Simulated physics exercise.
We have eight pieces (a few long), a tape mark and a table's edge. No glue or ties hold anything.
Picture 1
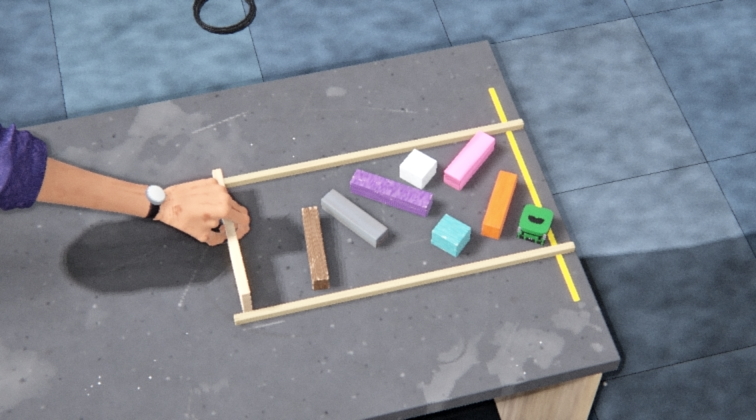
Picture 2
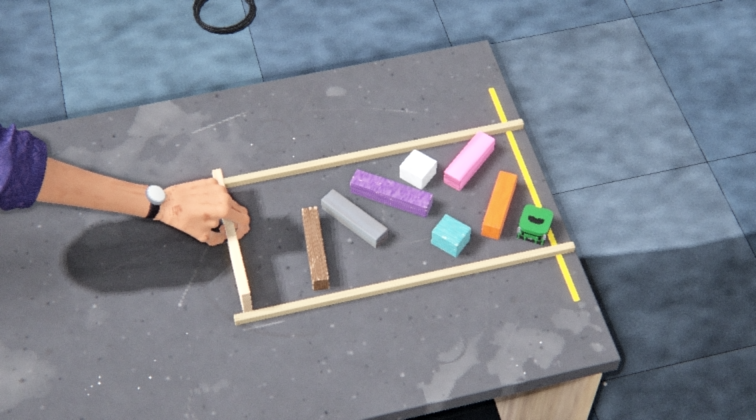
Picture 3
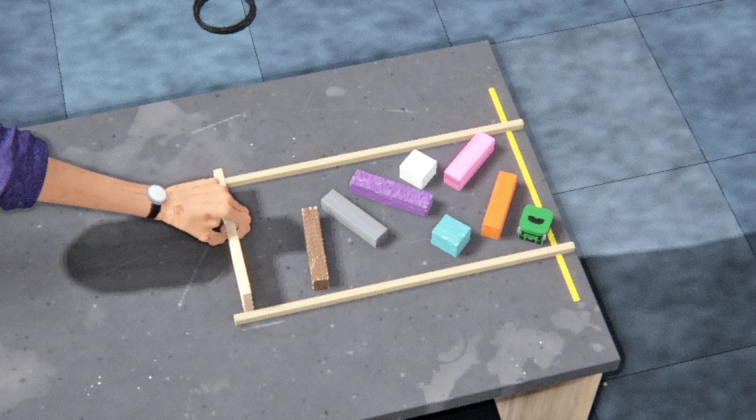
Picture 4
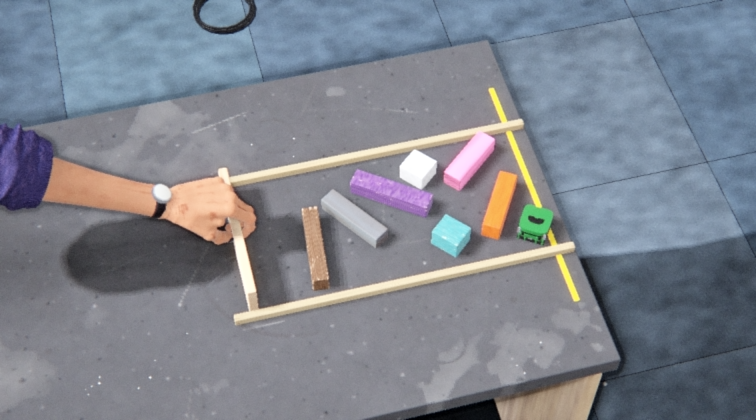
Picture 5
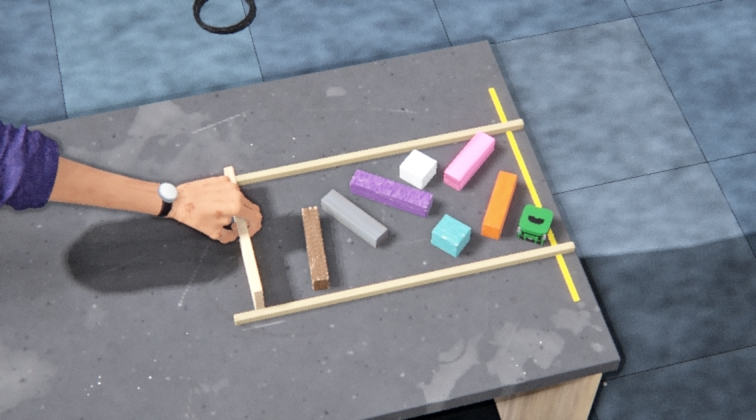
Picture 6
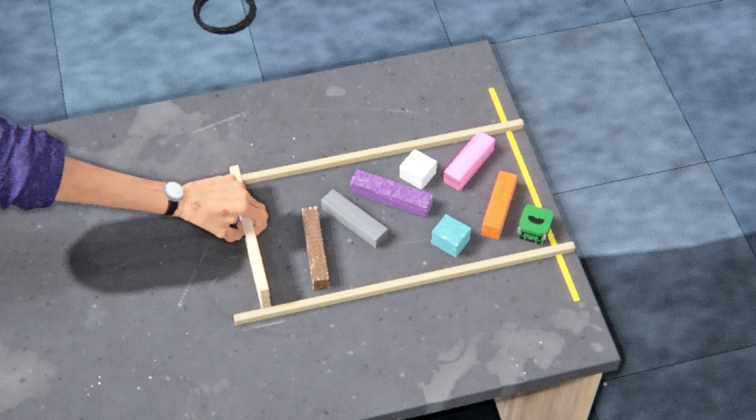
On a grey table, a hand slides a wooden board slightly right toward scattered coloured pieces.
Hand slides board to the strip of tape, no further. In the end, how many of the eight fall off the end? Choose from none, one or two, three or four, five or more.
Final count: Five or more.
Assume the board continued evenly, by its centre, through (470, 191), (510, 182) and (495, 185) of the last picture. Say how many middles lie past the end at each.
That makes 0, 4, 3.
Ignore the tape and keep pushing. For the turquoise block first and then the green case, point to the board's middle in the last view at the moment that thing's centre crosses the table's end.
The turquoise block puts it at (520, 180), the green case at (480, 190).
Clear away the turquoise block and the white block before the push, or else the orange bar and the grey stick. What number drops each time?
You'd get 5 in the first case and 5 in the second one.
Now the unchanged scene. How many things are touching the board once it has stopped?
1 in contact.
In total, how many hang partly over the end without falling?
The total here is 0.
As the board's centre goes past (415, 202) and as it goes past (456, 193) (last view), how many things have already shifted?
6 and 8.
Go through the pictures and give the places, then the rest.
Green case (535, 225); orange bar (500, 205); pink stick (470, 160); board (232, 240); tape (532, 188), in the first frame.
Orange bar (499, 205); brown bar (315, 248), in the second frame.
Pink stick (469, 161); purple bar (391, 193), in the third frame.
Green case (535, 225); grey stick (355, 219), in the fourth frame.
Orange bar (499, 205); board (244, 237), in the fifth frame.
Green case (535, 225); orange bar (499, 205); pink stick (469, 161); board (250, 236); tape (532, 188), in the sixth frame.
A little later, none off yet; green case at rest near (535, 225); orange bar at rest near (499, 205); pink stick at rest near (469, 161).
When it is over, the number that fall off is five or more; down, grey stick, purple bar, white block, turquoise block, pink stick, orange bar and green case.
